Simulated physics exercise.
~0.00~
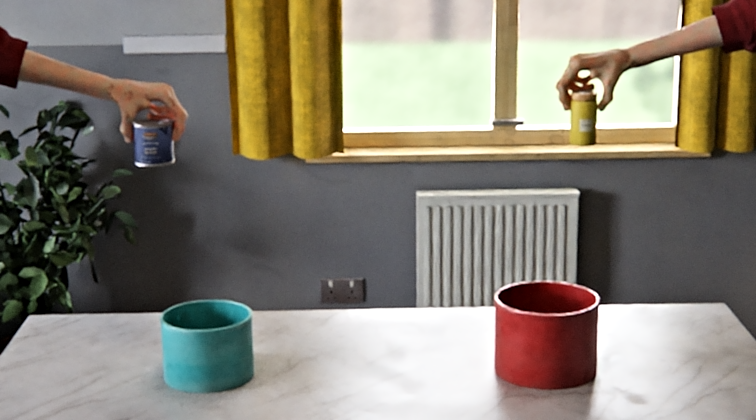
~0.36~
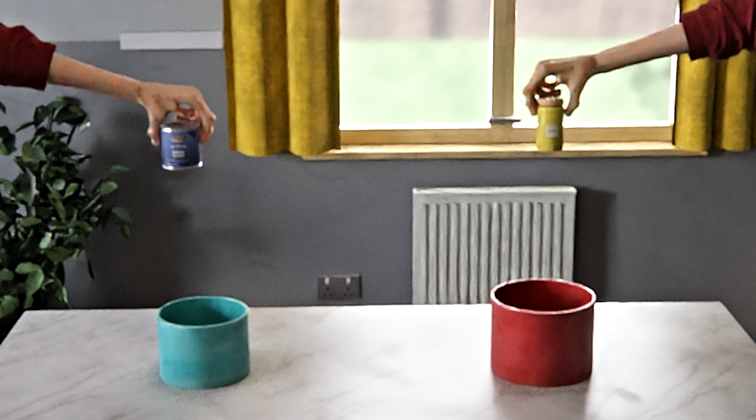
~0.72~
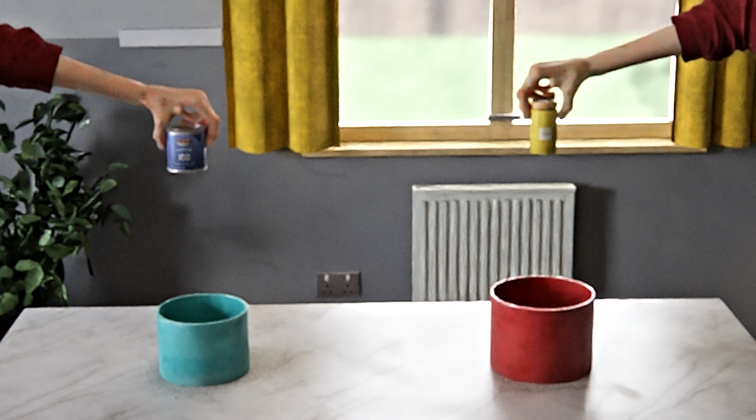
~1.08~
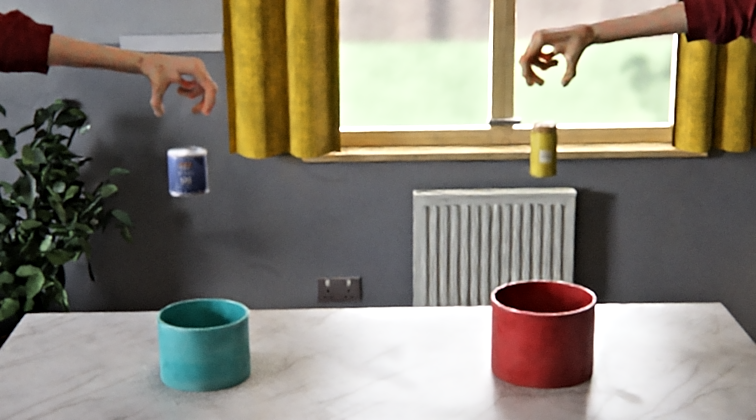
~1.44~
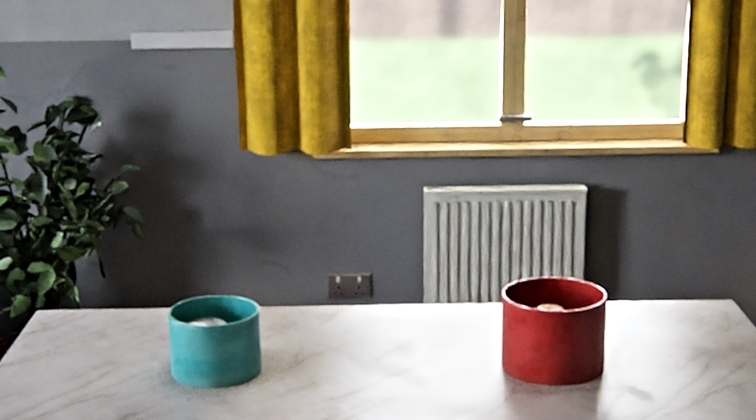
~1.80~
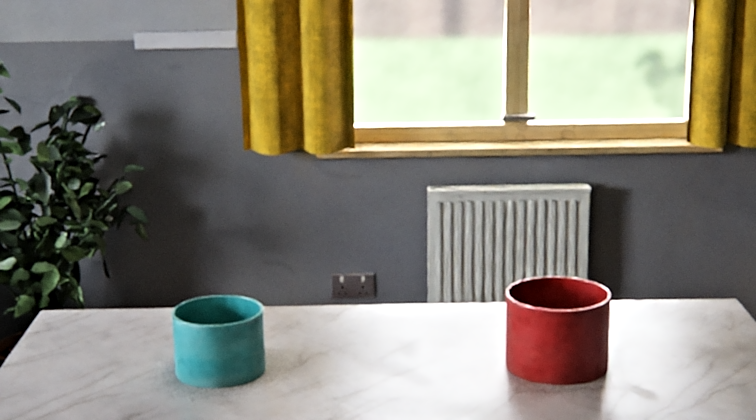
In a grey-walled room with yellow curtains and a radiator below the window, a teal container and a red one stand on a marble-topped table. Two hands reach in from opposite sides, the left one gripping a blue tin and the right one a small yellow shaker. The tin shifts right and the shaker shifts left, each held above a container. Then both hands open and draw back as the objects drop. The tin falls into the teal container and the shaker into the red one, where both finally sink out of sight.
